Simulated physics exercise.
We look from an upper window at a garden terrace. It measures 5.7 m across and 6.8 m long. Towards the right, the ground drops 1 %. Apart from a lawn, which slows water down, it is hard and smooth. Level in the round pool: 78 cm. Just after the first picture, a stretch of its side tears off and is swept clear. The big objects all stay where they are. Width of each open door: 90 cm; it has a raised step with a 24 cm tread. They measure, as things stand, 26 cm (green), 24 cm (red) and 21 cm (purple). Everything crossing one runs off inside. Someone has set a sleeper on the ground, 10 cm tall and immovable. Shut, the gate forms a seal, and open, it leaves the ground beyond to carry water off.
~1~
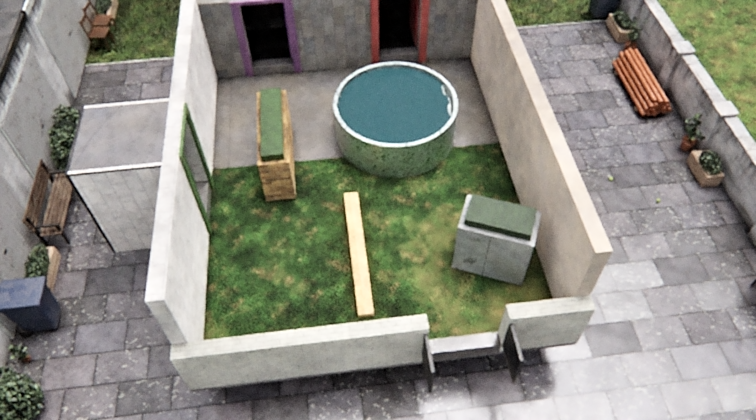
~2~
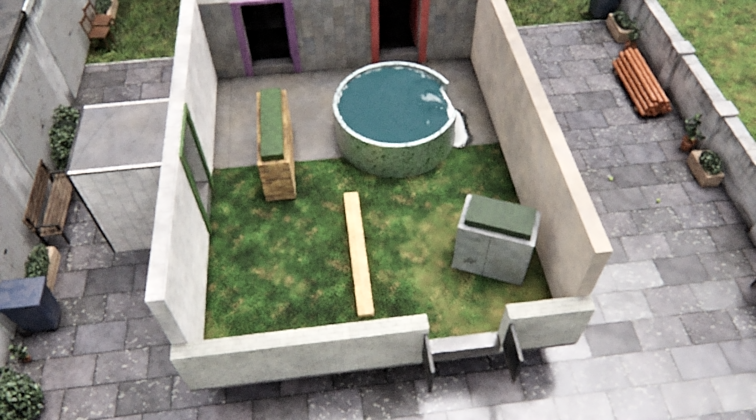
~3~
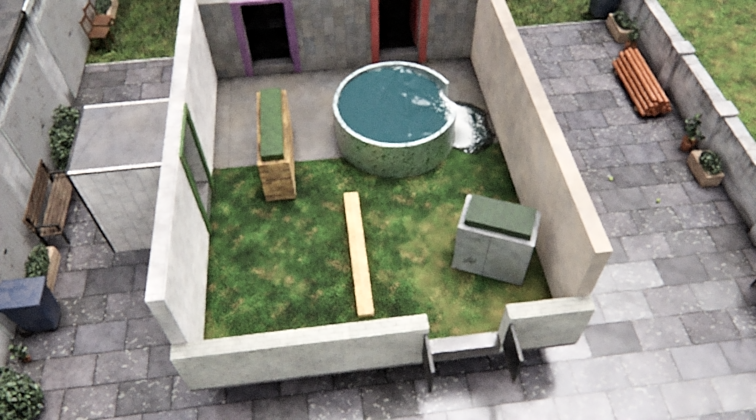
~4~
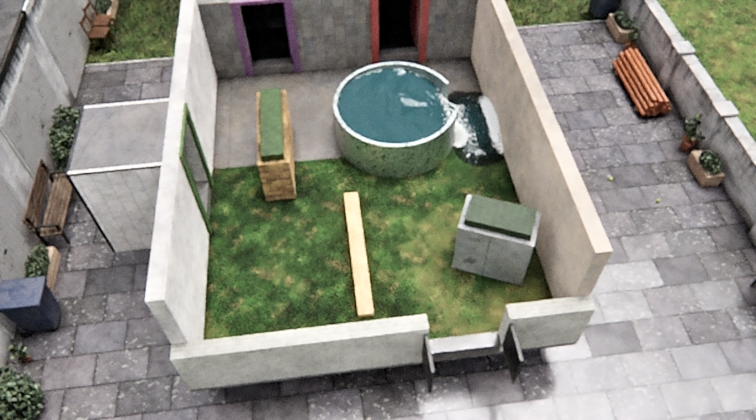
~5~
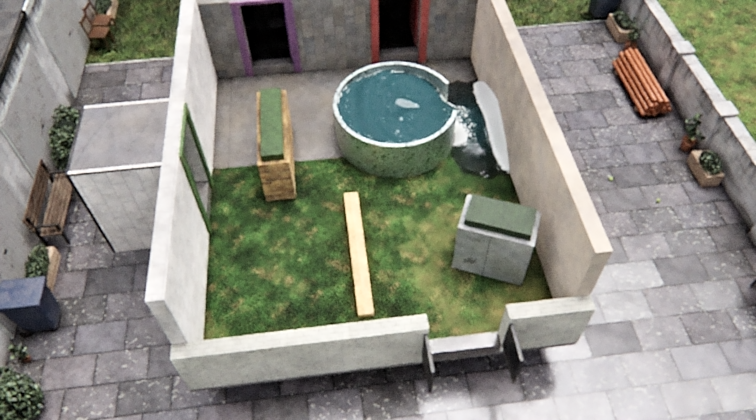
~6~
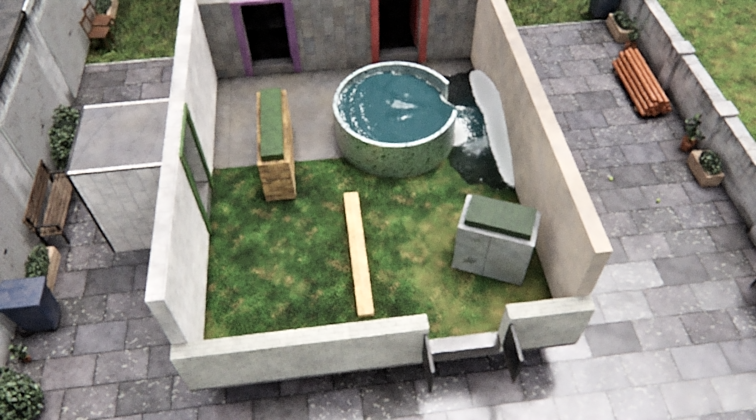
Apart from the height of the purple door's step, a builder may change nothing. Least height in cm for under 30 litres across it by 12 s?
Roughly 7.5 cm.
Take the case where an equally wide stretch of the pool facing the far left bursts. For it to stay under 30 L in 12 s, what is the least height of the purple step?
Then roughly 24 cm.
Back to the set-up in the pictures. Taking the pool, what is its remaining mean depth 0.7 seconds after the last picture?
The mean depth is roughly 56 cm.
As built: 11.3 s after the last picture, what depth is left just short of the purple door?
The depth there is around 9.0 cm.
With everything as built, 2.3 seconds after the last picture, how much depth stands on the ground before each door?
Before green it's 0 cm, before red 15 cm, before purple 4 cm.
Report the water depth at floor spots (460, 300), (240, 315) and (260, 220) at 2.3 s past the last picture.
Around 0 cm, 0 cm and 0 cm.
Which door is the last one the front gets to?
Last door: Green.
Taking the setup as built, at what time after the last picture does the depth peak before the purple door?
The level tops out near 8.0 seconds.
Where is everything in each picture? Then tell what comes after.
In the first picture, the round pool at (395, 105) is whole and still, 78 cm deep; the purple door at (267, 36) is dry.
In the second picture, water pours out at (451, 117) and has run 0.4 m, to (468, 143); about 9 cm deep outside, 78 cm at the back.
In the third picture, the front is at (481, 112), 0.8 m from the gap at (450, 119); 0.8 m2 of floor is wet, 78 cm left at the back.
In the fourth picture, the gap is at (450, 120), the front 1.1 m out at (482, 96); the back of the round pool holds 78 cm.
In the fifth picture, the front is at (508, 173), 1.3 m from the gap at (450, 120); 2.1 m2 of floor is wet, 76 cm left at the back.
In the sixth picture, the front is at (473, 71), 1.6 m from the gap at (450, 119); 2.4 m2 of floor is wet, 68 cm left at the back; the purple door at (267, 36), 4.2 m from the gap, is still 3.8 m from the nearest water.
Then, 0.7 s after the last picture water covers 15 % of the floor, deepest (60 cm) near (490, 128); it has not reached the purple door.
Then, 2.3 s after the last picture water covers 45 % of the floor, deepest (39 cm) near (490, 128); 4 cm at the purple door, 0 litres in over its 21 cm step.
Then, 11.3 s after the last picture water covers 95 % of the floor, deepest (12 cm) near (492, 134); 9 cm at the purple door, 0 litres in over its 21 cm step.
At the purple door as built, the water peaked near 12 cm, 7.9 s after the last picture.
Run again over the same 12 s with other heights there, 48 litres in over 6 cm, 18 litres over 8.5 cm. The limit of 30 litres is kept from about 7.5 cm up.
